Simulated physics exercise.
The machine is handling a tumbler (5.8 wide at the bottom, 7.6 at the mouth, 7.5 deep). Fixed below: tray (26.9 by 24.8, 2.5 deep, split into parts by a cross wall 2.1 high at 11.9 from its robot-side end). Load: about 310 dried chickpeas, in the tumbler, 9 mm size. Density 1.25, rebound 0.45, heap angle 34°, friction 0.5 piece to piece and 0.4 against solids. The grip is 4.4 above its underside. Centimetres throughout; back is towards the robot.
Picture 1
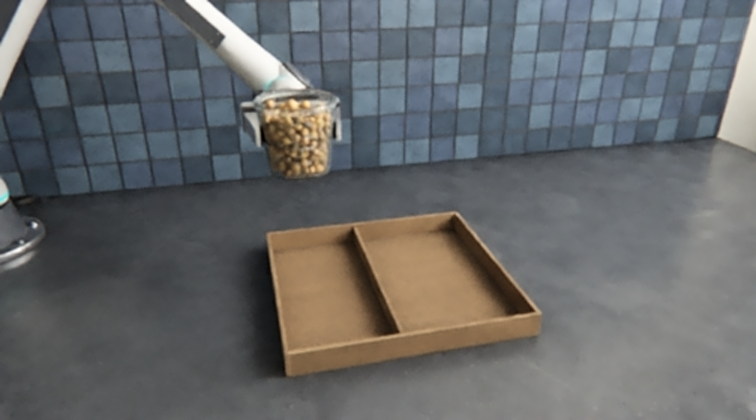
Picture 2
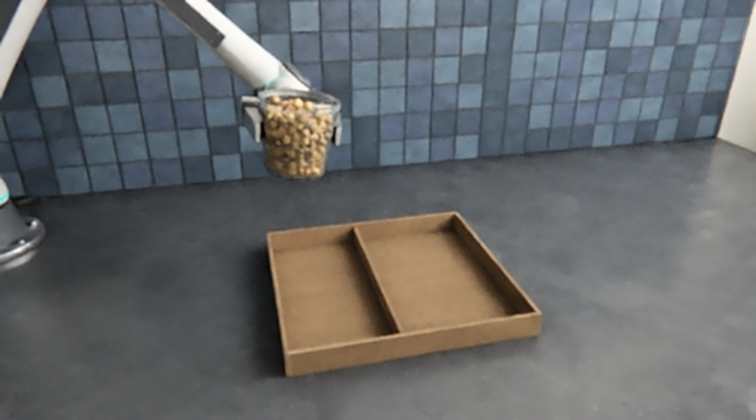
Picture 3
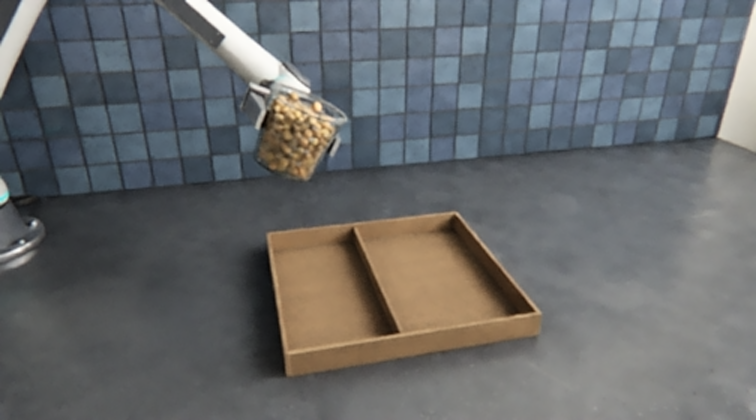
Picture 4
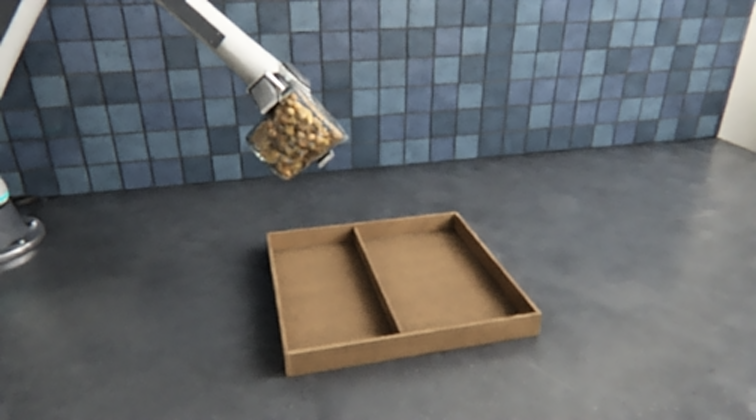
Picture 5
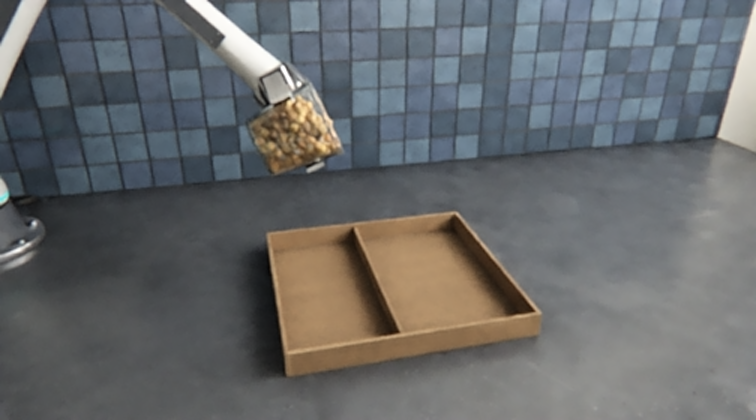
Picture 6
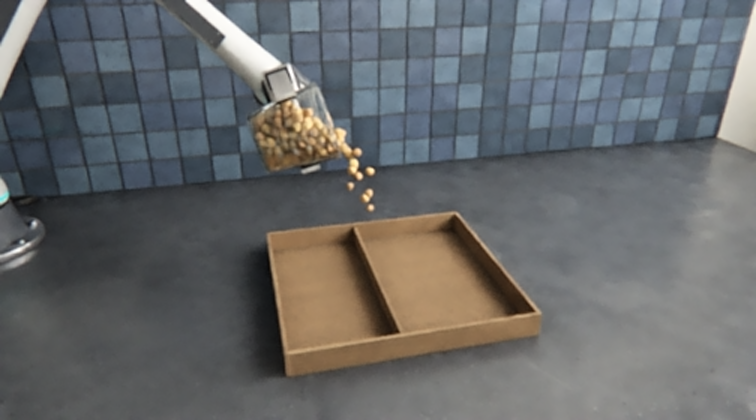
The footage shows a robot arm holding a clear tumbler of dried chickpeas above a dark countertop with a divided brown tray, steadily tilting it to the right until some chickpeas tumble over the rim into the air.
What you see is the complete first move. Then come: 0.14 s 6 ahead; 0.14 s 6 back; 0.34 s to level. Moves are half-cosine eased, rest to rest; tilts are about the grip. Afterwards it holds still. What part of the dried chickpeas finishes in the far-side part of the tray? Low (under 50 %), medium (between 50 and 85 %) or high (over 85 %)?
Answer: Medium; between 50 and 85 % of the dried chickpeas finish in the far-side part of the tray.
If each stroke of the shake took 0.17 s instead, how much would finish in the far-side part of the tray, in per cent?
It would be near 45 per cent.
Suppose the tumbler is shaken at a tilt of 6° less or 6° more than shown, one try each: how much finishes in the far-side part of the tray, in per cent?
Some 45 and 70 per cent.
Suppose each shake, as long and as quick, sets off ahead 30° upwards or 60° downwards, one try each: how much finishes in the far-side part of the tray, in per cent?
About 80 and 20 per cent.
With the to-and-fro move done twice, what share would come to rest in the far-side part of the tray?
In that case some 75 per cent.
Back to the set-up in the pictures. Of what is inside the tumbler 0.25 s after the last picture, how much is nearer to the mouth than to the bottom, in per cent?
Roughly 90 per cent.
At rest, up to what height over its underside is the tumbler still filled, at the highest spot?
Roughly 4.5 cm.
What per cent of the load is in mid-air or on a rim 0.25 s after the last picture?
Some 50 per cent.
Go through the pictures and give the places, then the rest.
In the first frame, tumbler middle at (298, 137), level; upper third of the load around (296, 118), from x 265 to 325, top at y 105; 306 in the tumbler.
In the second frame, tumbler middle at (297, 137), tilted 7° forward; upper third of the load around (296, 118), from x 270 to 330, top at y 100.
In the third frame, tumbler middle at (295, 136), tilted 26° forward; upper third of the load around (295, 118), from x 260 to 330, top at y 95.
In the fourth frame, tumbler middle at (293, 135), tilted 49° forward; upper third of the load around (294, 119), from x 255 to 335, top at y 95.
In the fifth frame, tumbler middle at (292, 133), tilted 68° forward; upper third of the load around (294, 119), from x 255 to 335, top at y 100.
In the sixth frame, tumbler middle at (291, 133), tilted 75° forward; upper third of the load around (287, 122), from x 255 to 370, top at y 105; 295 in the tumbler, 11 in flight or on a rim.
Then, 0.25 s later, tilted 75° forward, highest piece 22 above the table; 136 in the tumbler, 15 in the far-side part, 2 in the robot-side part, 153 in flight or on a rim.
Then, 0.50 s later, tilted 22° forward, highest piece 23 above the table; 180 in the far-side part, 78 in the tumbler, 43 in the robot-side part, 4 on the table or floor, 1 in flight or on a rim.
Then, 0.82 s later, level, highest piece 21 above the table; 180 in the far-side part, 78 in the tumbler, 43 in the robot-side part, 5 on the table or floor.
Then, 1.87 s later, level, highest piece 21 above the table; 180 in the far-side part, 78 in the tumbler, 43 in the robot-side part, 5 on the table or floor.
At rest, 180 in the far-side part, 78 in the tumbler, 43 in the robot-side part, 5 on the table or floor. That is 59 % in the far-side part of the tray.
